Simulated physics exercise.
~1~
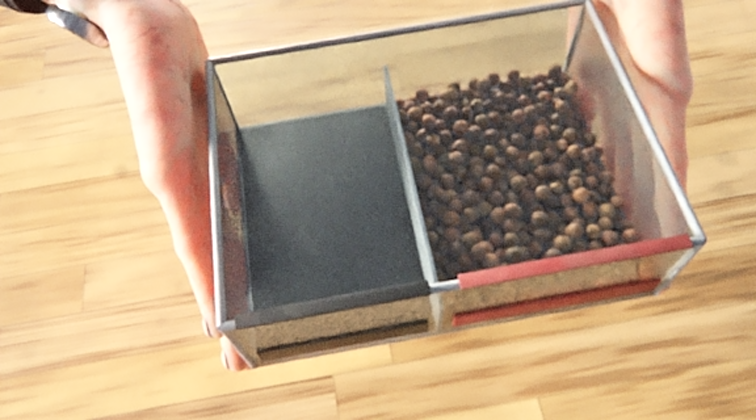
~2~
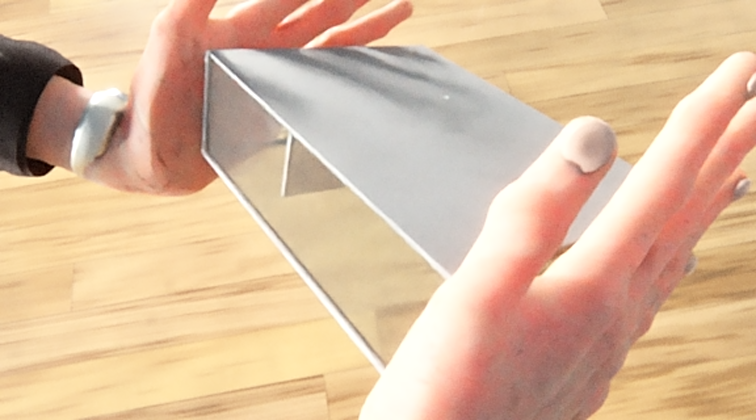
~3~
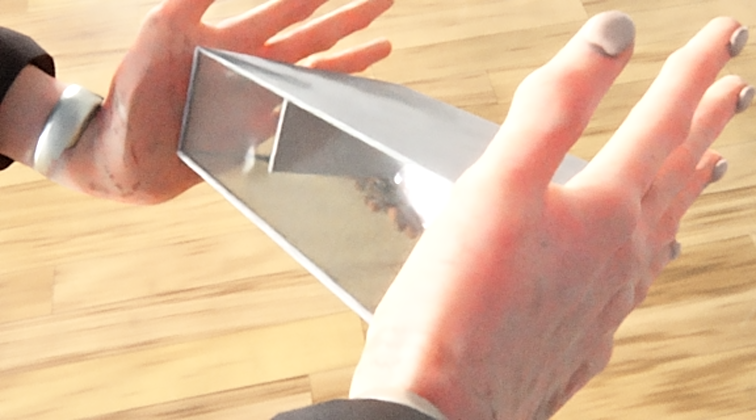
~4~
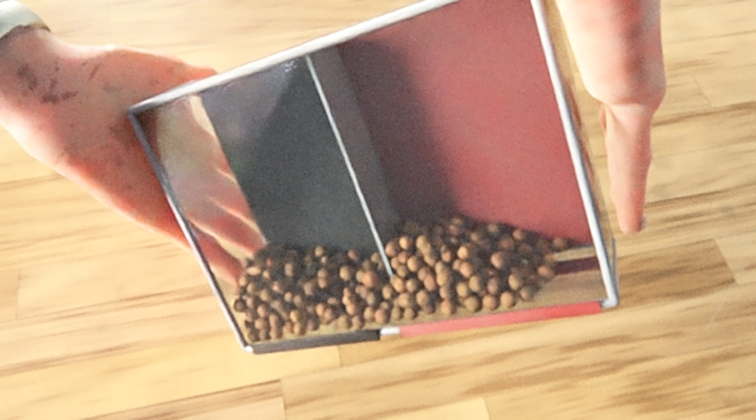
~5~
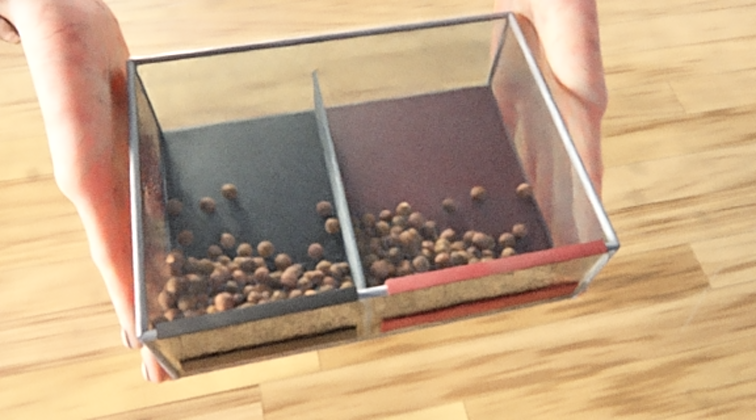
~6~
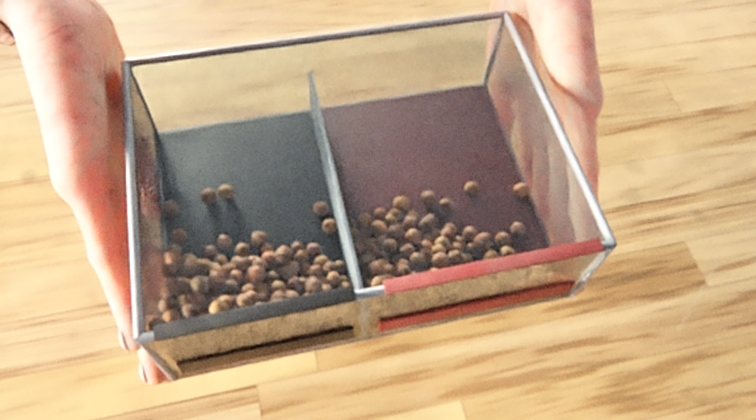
Above a wooden floor, two hands tipped a clear divided box of small brown balls right over, then turned it back level, and the balls, at first all on the red side, ended up scattered across both the black and red sides.
